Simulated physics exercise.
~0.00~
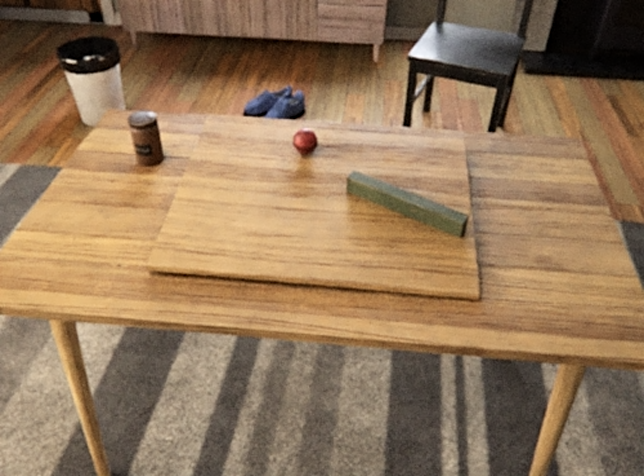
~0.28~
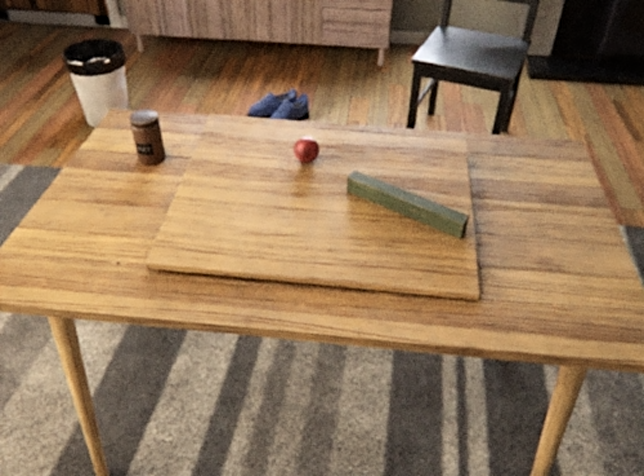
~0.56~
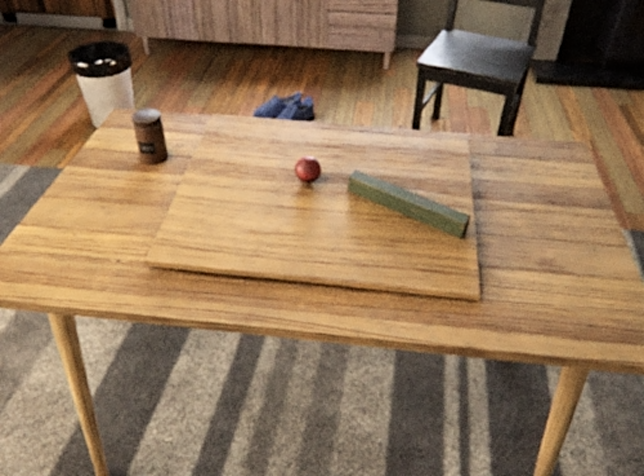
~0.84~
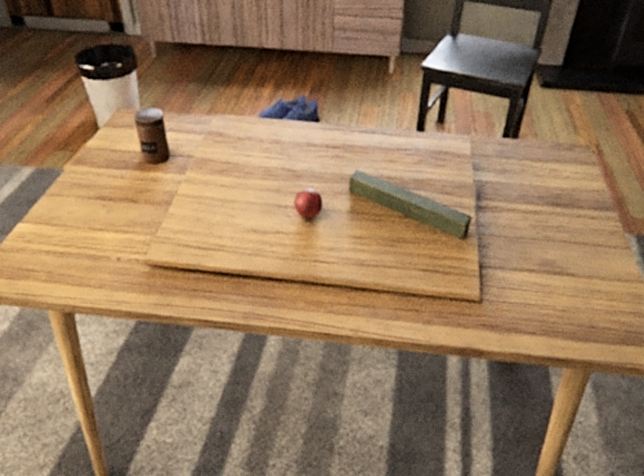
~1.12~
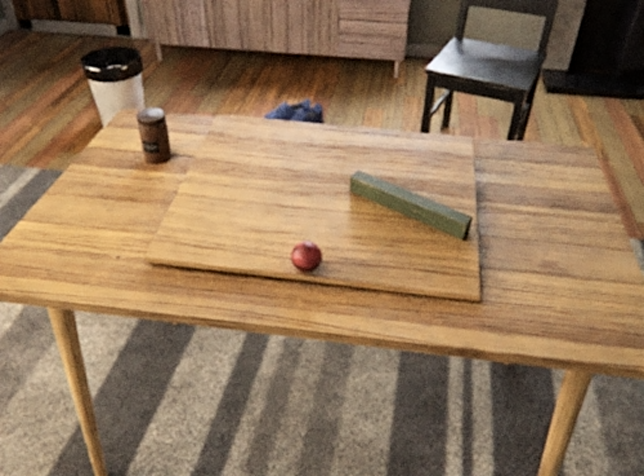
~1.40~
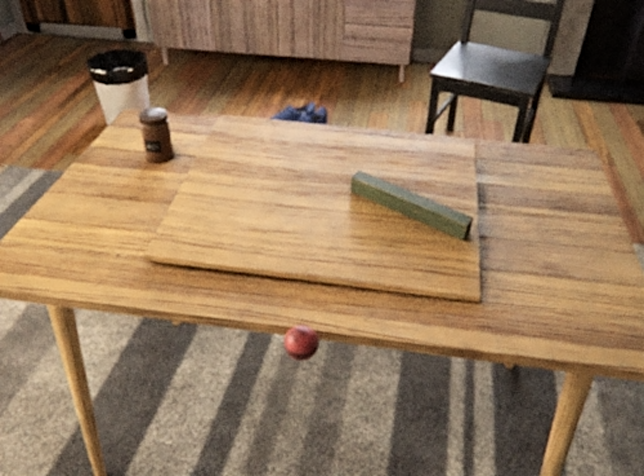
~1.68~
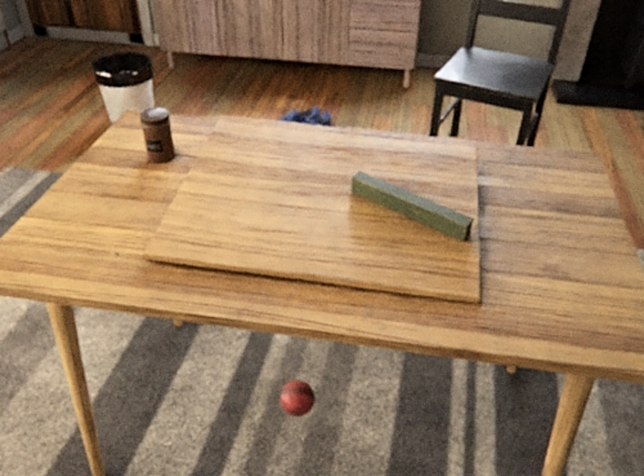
On a wooden table, a red ball rolls down a tilted board and drops off the near edge.
